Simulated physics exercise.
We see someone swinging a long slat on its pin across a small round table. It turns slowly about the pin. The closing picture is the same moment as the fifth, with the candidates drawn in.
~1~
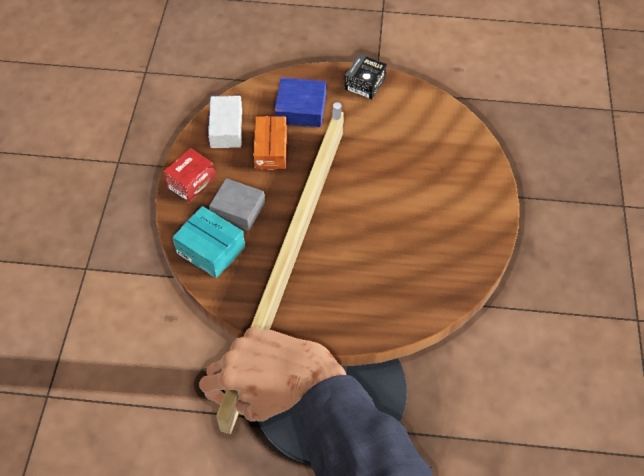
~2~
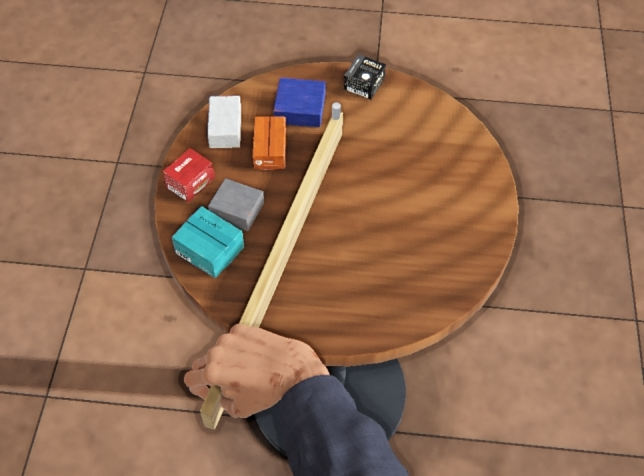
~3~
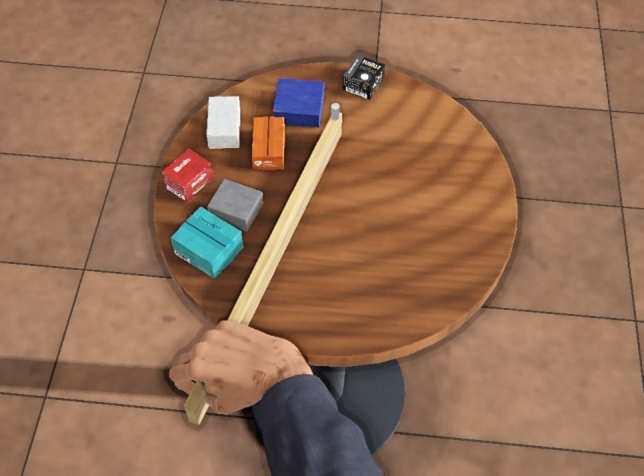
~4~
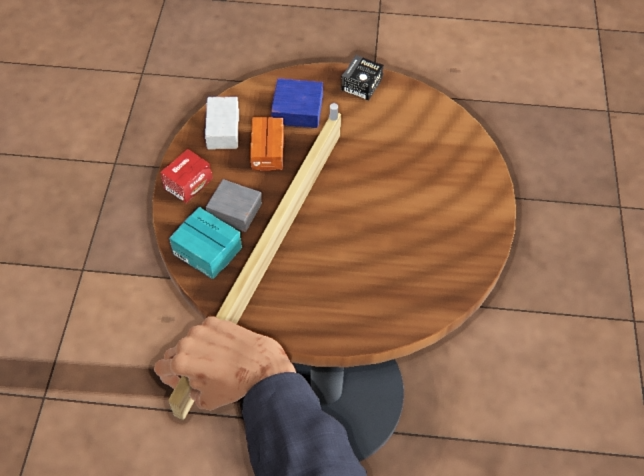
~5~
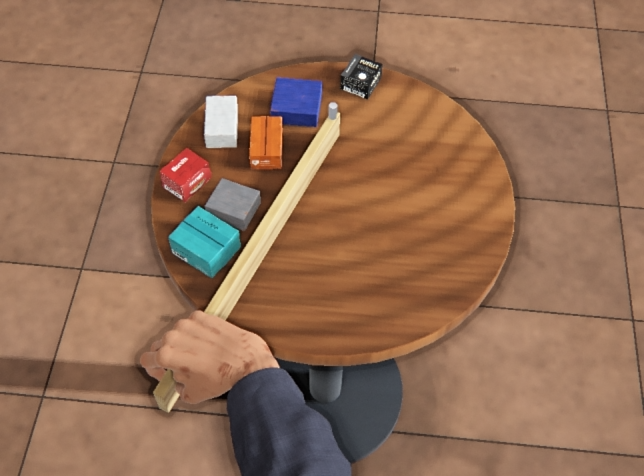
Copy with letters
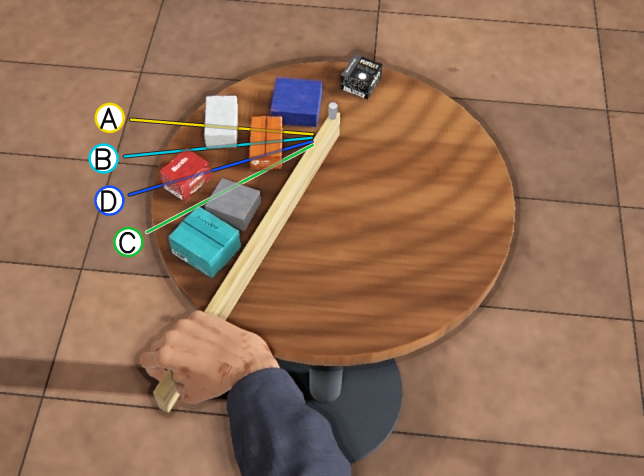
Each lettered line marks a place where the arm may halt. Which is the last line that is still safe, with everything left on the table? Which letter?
No farther than C.
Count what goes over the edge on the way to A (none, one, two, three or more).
By then, three or more.
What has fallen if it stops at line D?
It is the turquoise box.
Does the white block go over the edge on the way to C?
No.
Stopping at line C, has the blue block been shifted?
No.
On the marked copy, A at (221, 127); B at (219, 147); C at (233, 187); D at (223, 167).
With C. Early on, arm (263, 186); turquoise box (192, 233); grey block (230, 200).
Further on, arm (247, 174); turquoise box (170, 209); red box (184, 167).
At the end, arm (239, 165); turquoise box (159, 193); red box (179, 153); nothing has fallen.
As for the rest, A drops the white block, turquoise box and red box; B drops the turquoise box and red box; D drops the turquoise box.
